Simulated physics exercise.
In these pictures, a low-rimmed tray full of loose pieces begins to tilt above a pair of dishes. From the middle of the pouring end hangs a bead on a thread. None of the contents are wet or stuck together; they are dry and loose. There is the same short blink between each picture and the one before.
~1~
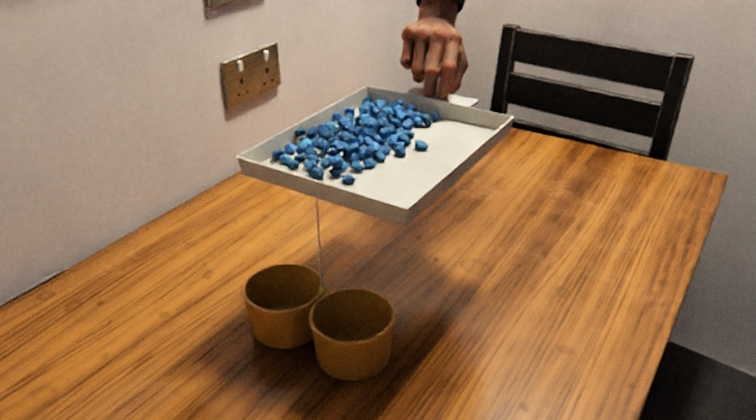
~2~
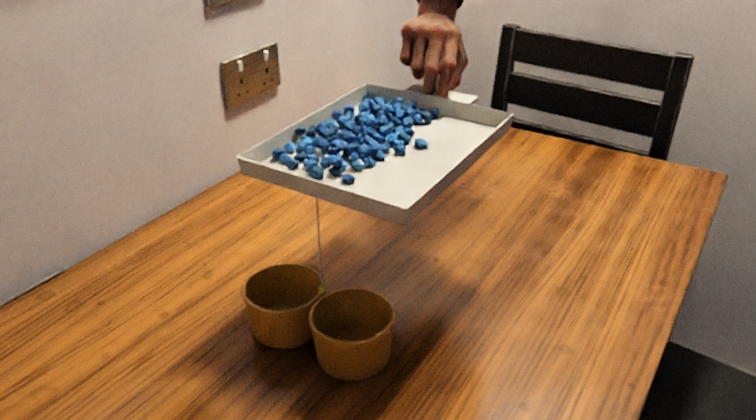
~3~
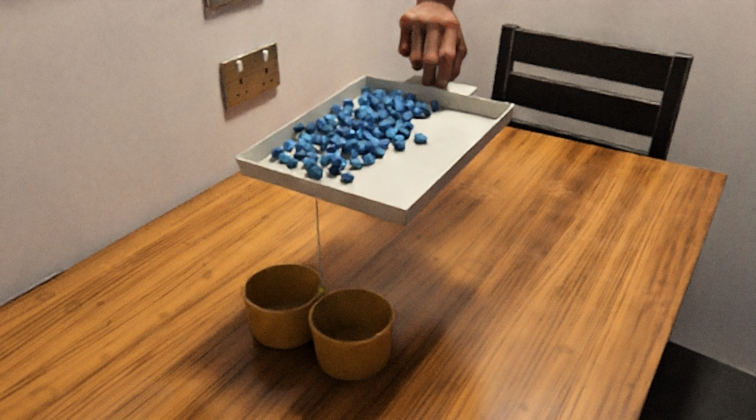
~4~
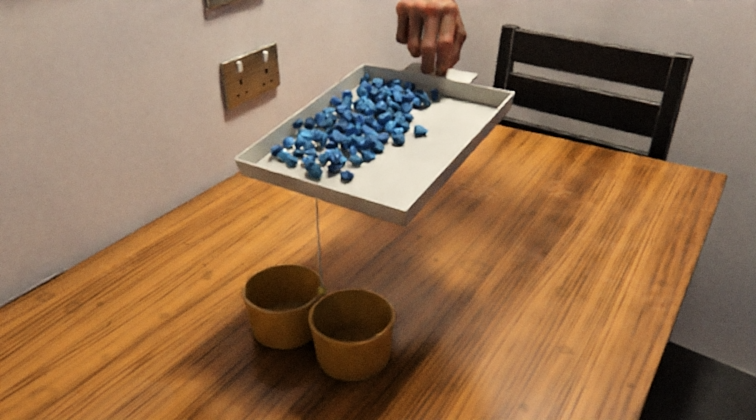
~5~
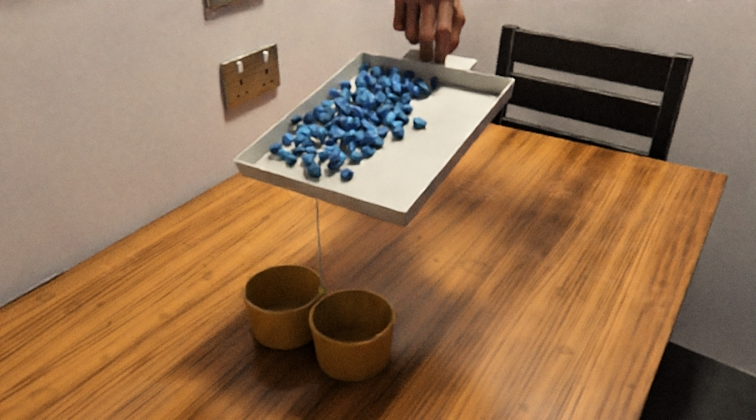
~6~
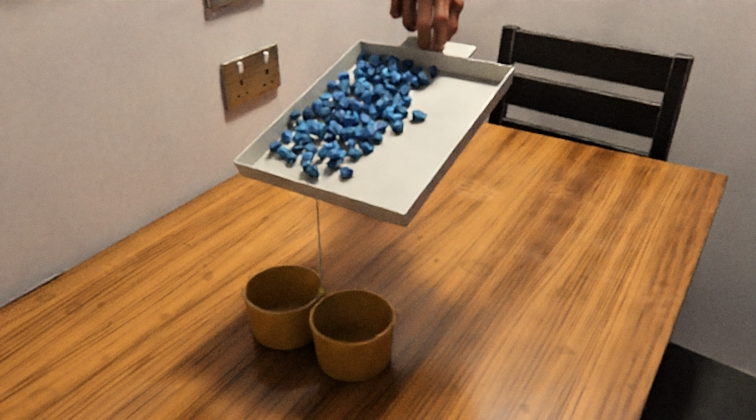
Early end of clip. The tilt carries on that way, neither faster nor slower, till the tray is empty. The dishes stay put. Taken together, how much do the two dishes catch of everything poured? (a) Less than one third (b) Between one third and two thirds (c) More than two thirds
Less than one third (a).
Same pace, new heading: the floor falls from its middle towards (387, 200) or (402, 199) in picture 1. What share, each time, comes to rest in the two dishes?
First heading 30 %, second heading 20 %.
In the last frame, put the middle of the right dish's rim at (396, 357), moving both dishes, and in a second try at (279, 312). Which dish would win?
Outcome A - the left-side one; outcome B - the right-side one.
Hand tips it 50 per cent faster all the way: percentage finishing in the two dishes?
Around 0 in every hundred.
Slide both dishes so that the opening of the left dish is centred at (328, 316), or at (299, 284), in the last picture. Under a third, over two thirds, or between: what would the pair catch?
Try 1 - under a third; try 2 - below one third.
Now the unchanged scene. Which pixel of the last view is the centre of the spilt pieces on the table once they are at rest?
Centre at rest: About (243, 399).
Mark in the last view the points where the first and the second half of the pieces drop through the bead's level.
Near (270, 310) and later near (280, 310).
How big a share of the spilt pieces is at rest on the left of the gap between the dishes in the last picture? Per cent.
I reckon around 90 per cent.
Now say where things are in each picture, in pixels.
In the first frame, corners of the pouring end near (241, 156) and (406, 206), level; middle of the load near (360, 134), aquarium stones; left dish near (260, 324); right dish near (329, 355); bead on its thread near (322, 290).
In the second frame, corners of the pouring end near (240, 156) and (406, 206), level; middle of the load near (360, 132).
In the third frame, corners of the pouring end near (239, 157) and (405, 207), tipped barely, level across its low end; middle of the load near (359, 127).
In the fourth frame, corners of the pouring end near (238, 158) and (404, 208), tipped a little, level across its low end; middle of the load near (358, 121).
In the fifth frame, corners of the pouring end near (238, 159) and (404, 209), tipped a little, level across its low end; middle of the load near (357, 114).
In the sixth frame, corners of the pouring end near (237, 160) and (403, 211), tipped clearly, level across its low end; middle of the load near (356, 107); left dish near (260, 325); right dish near (329, 356).
Shortly afterwards, tray tipped steeply; all but a few on the tray; only a few in the air.
Next, tray tipped right over; near half on the tray; only a few in the left dish; near half outside both; a little in the air.
Some moments later, tray tipped past a quarter turn; only a few in the right dish; only a few in the left dish; all but a few outside both.
In the end, tray tipped past a quarter turn; only a few in the right dish; only a few in the left dish; all but a few outside both.
